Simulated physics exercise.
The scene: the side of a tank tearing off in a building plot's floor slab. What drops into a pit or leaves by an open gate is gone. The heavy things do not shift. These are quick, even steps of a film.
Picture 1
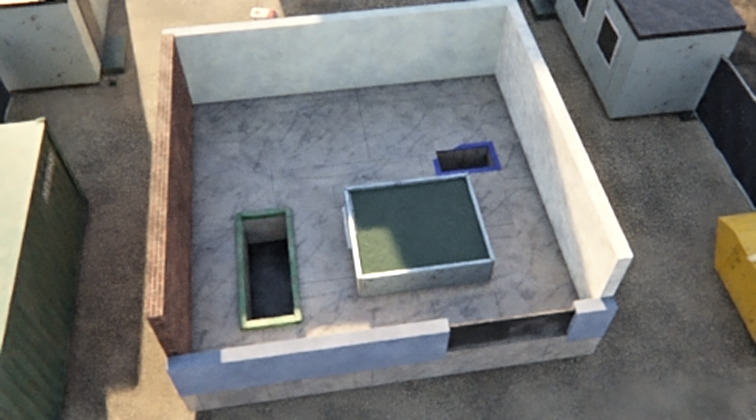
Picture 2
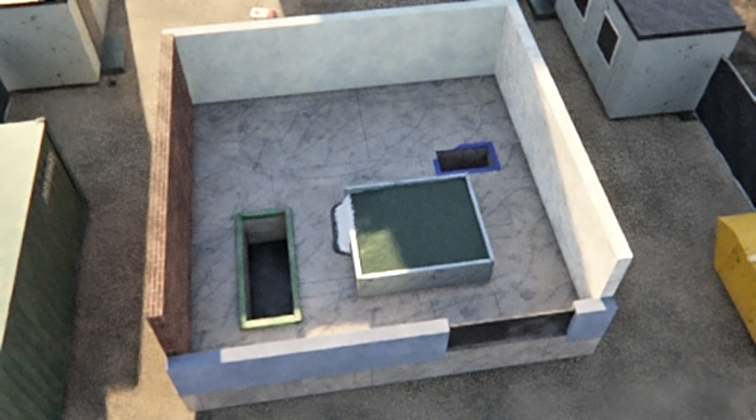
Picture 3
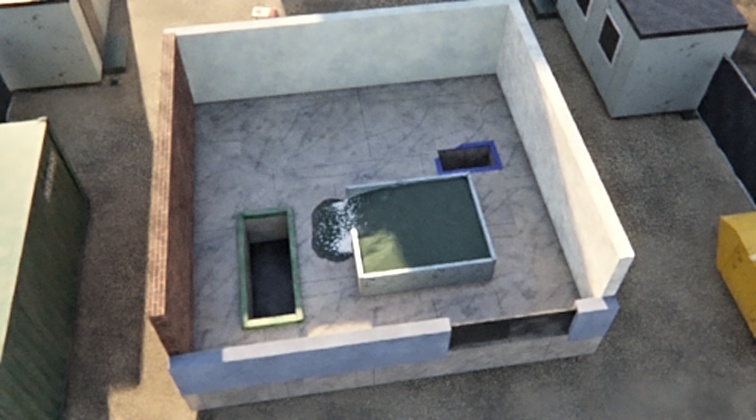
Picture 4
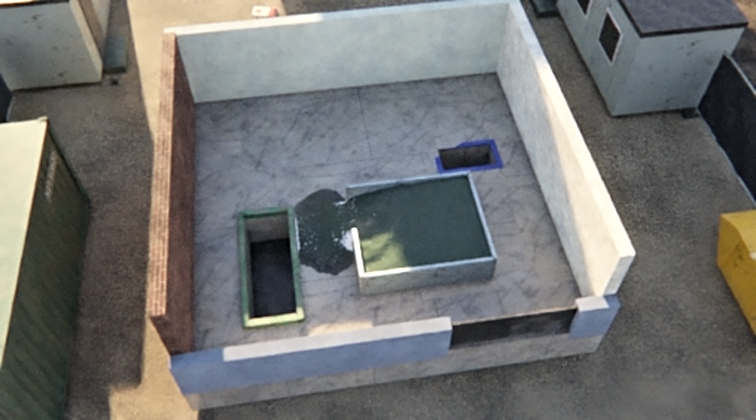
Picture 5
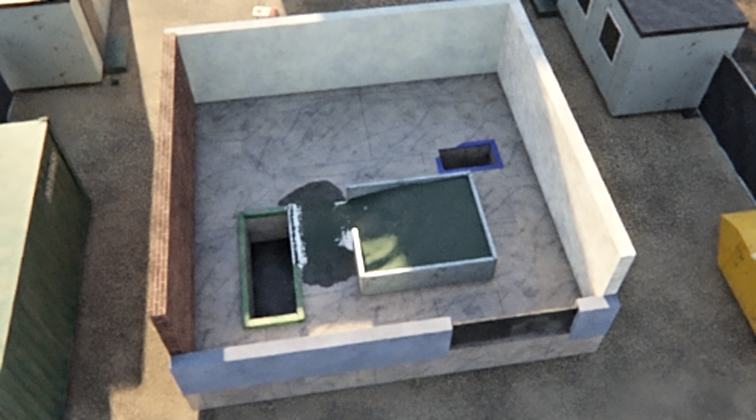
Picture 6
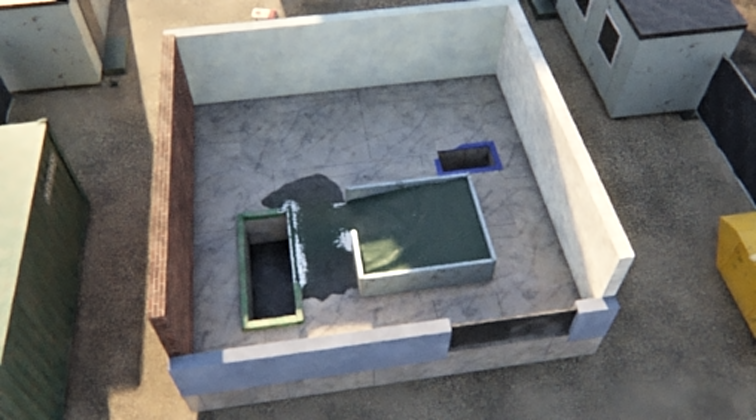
Dark green water bursts from the left side of an open, pale-walled tank on a grey floor slab, seen from high above by a still camera. Low walls, brick-red at left, surround the slab, with a green-rimmed pit left of the tank and a smaller blue-rimmed opening behind it to the right. The side gives way, and the water foams out leftward, reaches the green rim and spreads along it both ways.
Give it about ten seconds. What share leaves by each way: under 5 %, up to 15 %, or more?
The gate takes less than 5 %; the blue pit takes less than 5 %; the green pit takes more than 15 %.
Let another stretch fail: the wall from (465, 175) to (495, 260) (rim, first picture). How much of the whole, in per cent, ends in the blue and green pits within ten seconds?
Roughly, in per cent: Blue 20, green 2.
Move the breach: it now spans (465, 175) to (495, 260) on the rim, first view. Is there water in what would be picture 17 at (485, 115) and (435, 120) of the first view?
As listed: Awash, free of water.
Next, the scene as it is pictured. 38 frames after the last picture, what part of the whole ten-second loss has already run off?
Some 90 per cent.
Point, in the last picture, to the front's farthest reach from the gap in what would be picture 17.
I would point to (203, 130).
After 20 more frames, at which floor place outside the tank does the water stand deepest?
Near (298, 240).
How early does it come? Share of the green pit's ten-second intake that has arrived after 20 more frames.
I make it 70 per cent.
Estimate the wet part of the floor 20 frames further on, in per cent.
Some 30 per cent.
A moment on, water covers 15 % of the floor; the gate 0 %, the blue pit 0 %, the green pit 6 %.
Next, water covers 25 % of the floor; the gate 0 %, the blue pit 0 %, the green pit 13 %.
Then, water covers 30 % of the floor; the gate 0 %, the blue pit 0 %, the green pit 21 %.
Later, water covers 60 % of the floor; the gate 0 %, the blue pit 0 %, the green pit 27 %.
In the end, water covers 85 % of the floor; the gate 0 %, the blue pit 1 %, the green pit 29 %.
